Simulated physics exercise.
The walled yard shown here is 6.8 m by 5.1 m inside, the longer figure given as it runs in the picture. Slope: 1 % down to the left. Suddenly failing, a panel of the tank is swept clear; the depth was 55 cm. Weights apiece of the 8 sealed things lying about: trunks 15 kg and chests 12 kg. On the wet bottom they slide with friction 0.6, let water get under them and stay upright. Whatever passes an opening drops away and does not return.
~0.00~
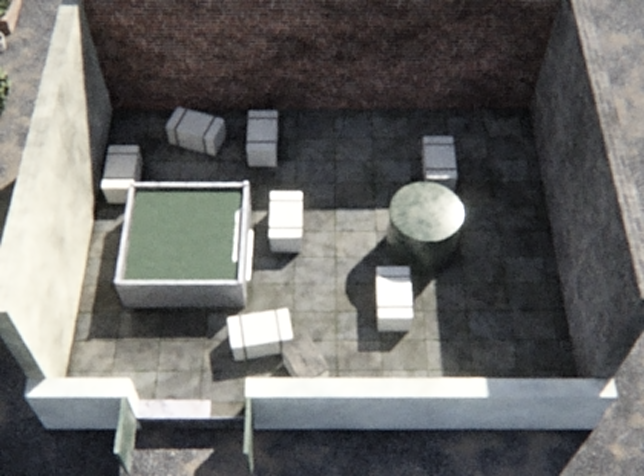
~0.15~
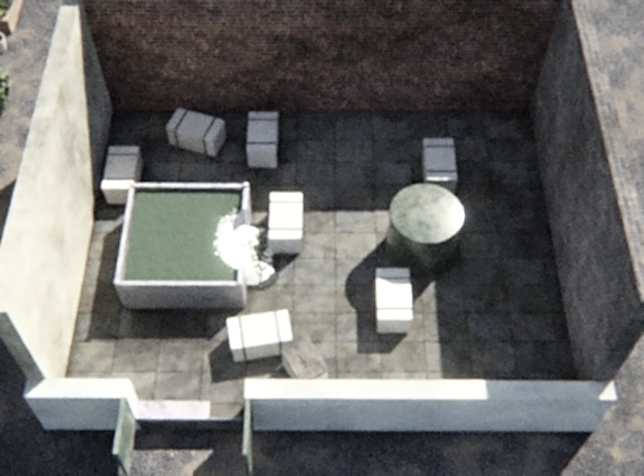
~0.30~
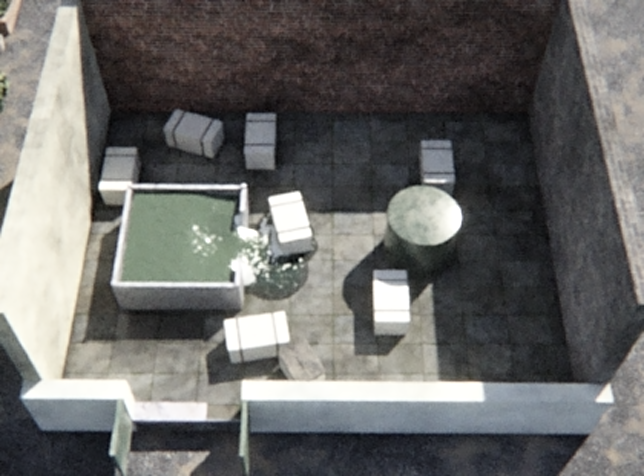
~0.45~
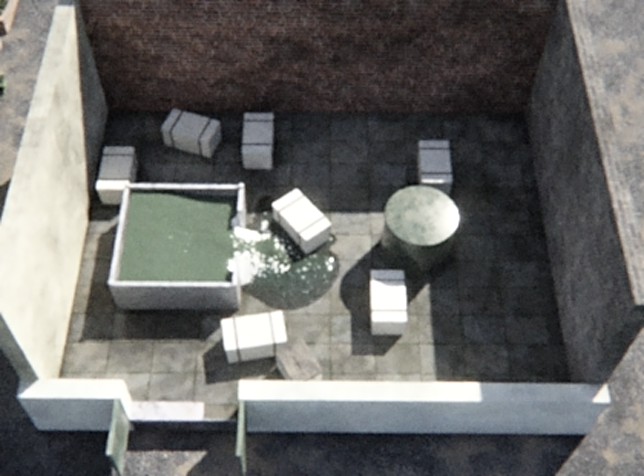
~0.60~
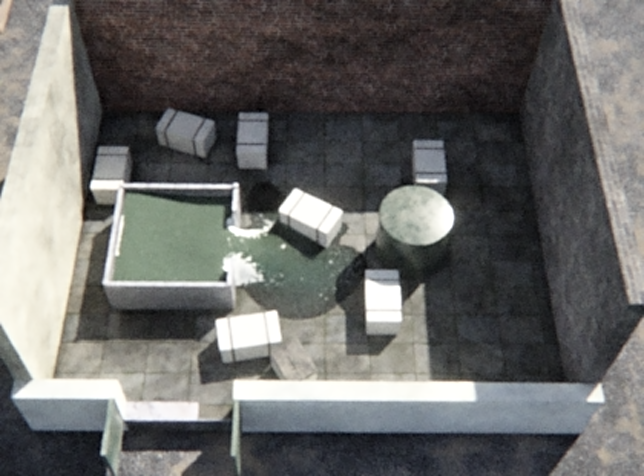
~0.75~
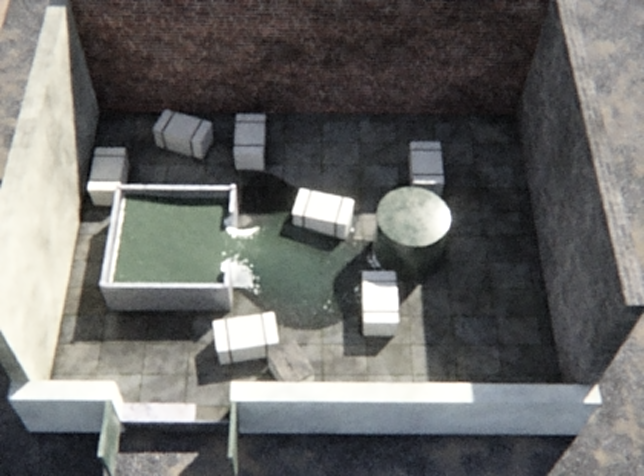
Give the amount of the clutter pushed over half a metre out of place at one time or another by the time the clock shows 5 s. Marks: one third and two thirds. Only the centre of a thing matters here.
A middling share of them moves that far, a third or more but fewer than two thirds.
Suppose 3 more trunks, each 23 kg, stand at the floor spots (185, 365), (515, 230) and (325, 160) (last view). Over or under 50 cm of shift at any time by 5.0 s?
In turn: Less, short of it, less.
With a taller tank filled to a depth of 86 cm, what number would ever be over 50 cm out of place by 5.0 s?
Count: 3.
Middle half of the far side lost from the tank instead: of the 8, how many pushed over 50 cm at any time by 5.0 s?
That would give 2.
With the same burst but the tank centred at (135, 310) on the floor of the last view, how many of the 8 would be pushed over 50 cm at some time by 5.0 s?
Result: 4 of them.
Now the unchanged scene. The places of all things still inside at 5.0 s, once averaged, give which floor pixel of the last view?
Mean position approx. (316, 219).
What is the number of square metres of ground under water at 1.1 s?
Roughly 9.0 m2.
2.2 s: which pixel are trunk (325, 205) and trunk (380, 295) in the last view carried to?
Estimated pixels: (402, 136) and (496, 332).
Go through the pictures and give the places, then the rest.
In the first picture, a trunk at (286, 214), on the bottom; a trunk at (440, 157), on the bottom; water covers 2.5 m2; 0 of 8 have shifted.
In the second picture, a trunk at (286, 216) rests on the ground; a trunk at (441, 159) rests on the ground; water covers 3.0 m2; 0 of 8 have shifted.
In the third picture, a trunk at (290, 217), on the bottom, 9 cm from its start; a trunk at (438, 161) rests on the ground; 3.4 m2 under water; 1 of 8 have shifted.
In the fourth picture, a trunk at (302, 214) rests on the ground, 30 cm from its start; a trunk at (436, 161), on the bottom; water covers 4.2 m2; 1 of 8 have shifted.
In the fifth picture, a trunk at (311, 211) rests on the ground, 52 cm from its start; a trunk at (430, 161) rests on the ground; 5.2 m2 under water; 1 of 8 have shifted.
In the sixth picture, a trunk at (324, 207), on the bottom, 76 cm from its start; a trunk at (427, 162), on the bottom; 6.3 m2 under water; 1 of 8 have shifted.
After 1.1 s 1 of 8 are over 50 cm from their spots; 0 afloat.
After 2.2 s 3 of 8 are over 50 cm from their spots; 1 afloat.
After 3.5 s 3 of 8 are over 50 cm from their spots; 3 afloat.
After 5.0 s 3 of 8 are over 50 cm from their spots, and 3 have been at some point; 3 afloat.
